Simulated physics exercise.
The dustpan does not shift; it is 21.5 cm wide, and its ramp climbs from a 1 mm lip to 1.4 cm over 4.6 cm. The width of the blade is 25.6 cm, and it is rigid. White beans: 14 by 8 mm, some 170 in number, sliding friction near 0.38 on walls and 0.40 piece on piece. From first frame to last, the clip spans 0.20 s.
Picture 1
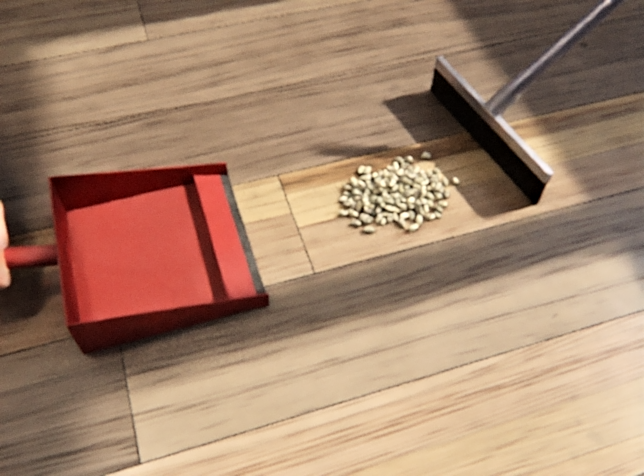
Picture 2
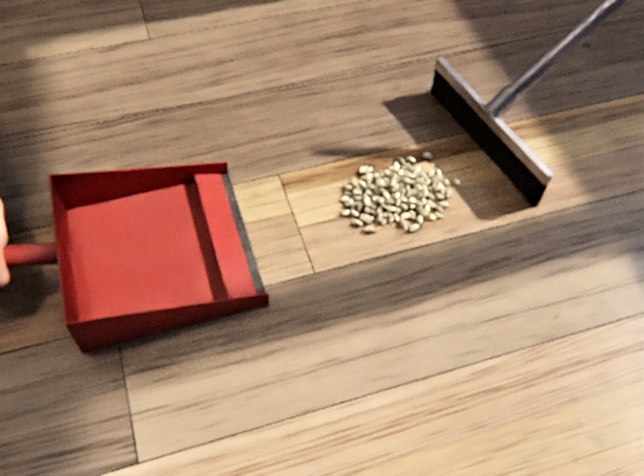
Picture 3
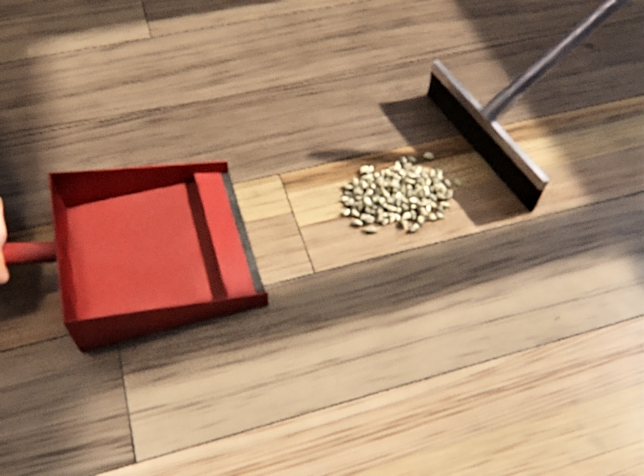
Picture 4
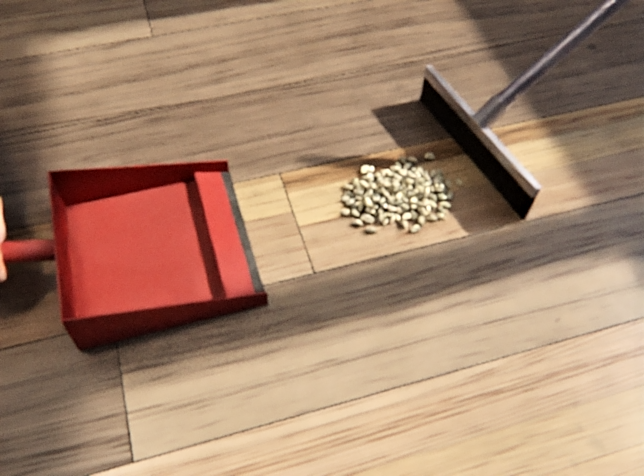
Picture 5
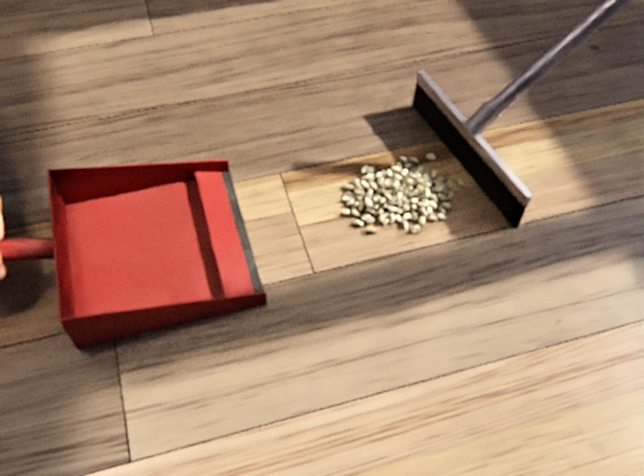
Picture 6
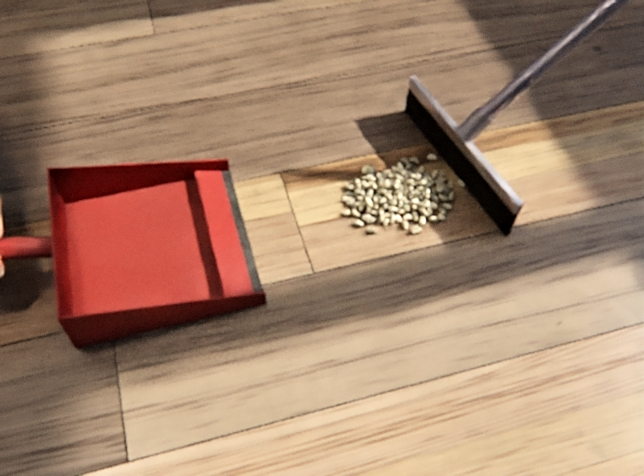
A wide, dark-edged blade on a long handle slid slowly down and left across a wooden floor to the edge of a small pile of white beans, while a hand held a red dustpan still.
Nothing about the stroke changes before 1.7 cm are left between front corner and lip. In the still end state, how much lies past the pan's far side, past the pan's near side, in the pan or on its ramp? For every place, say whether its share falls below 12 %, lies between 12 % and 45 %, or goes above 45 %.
Far side: Below 12 %, near side: Between 12 % and 45 %, pan: Between 12 % and 45 %.
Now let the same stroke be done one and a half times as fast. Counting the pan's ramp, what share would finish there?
It would be around 30 per cent.
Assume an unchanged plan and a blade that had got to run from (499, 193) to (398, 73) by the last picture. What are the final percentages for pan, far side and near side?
Pan: 10, far side: 0, near side: 5.
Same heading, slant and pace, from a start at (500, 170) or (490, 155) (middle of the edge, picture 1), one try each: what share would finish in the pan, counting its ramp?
Some 25 and 30 per cent.
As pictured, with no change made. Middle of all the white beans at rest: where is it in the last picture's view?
Roughly (263, 271).
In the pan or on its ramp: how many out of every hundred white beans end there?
25 %.
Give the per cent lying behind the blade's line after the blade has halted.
Roughly 0 percent of it.
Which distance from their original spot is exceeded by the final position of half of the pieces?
Median: Approx. 22 cm.
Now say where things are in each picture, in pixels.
The first frame shows blade from (546, 178) to (439, 64), moved 0.0 cm, 0 of the pieces shifted so far; middle of the pieces at (394, 190); pan at (147, 260).
The second frame shows blade from (546, 180) to (439, 65), moved 0.4 cm, 0 of the pieces shifted so far; middle of the pieces at (395, 190).
The third frame shows blade from (542, 185) to (435, 68), moved 1.5 cm, 0 of the pieces shifted so far; middle of the pieces at (396, 190).
The fourth frame shows blade from (534, 192) to (428, 73), moved 3.3 cm, 0 of the pieces shifted so far; middle of the pieces at (397, 190).
The fifth frame shows blade from (526, 200) to (420, 79), moved 5.2 cm, 0 of the pieces shifted so far; middle of the pieces at (398, 190).
The sixth frame shows blade from (517, 209) to (412, 84), moved 7.1 cm, 0 of the pieces shifted so far; middle of the pieces at (398, 190); pan at (144, 255).
Then, 0.30 s after the last picture, middle of the blade 17 cm from the lip; 0 % over the lip, far side 0 %, near side 0 %.
Then, 0.49 s after the last picture, middle of the blade 9 cm from the lip; 0 % over the lip, far side 0 %, near side 10 %.
Then, 0.81 s after the last picture, middle of the blade 4 cm from the lip; 25 % over the lip, far side 0 %, near side 25 %.
In the end, far side 0 %, near side 25 %, pan 25 %, in front of the lip or behind the blade 50 %.
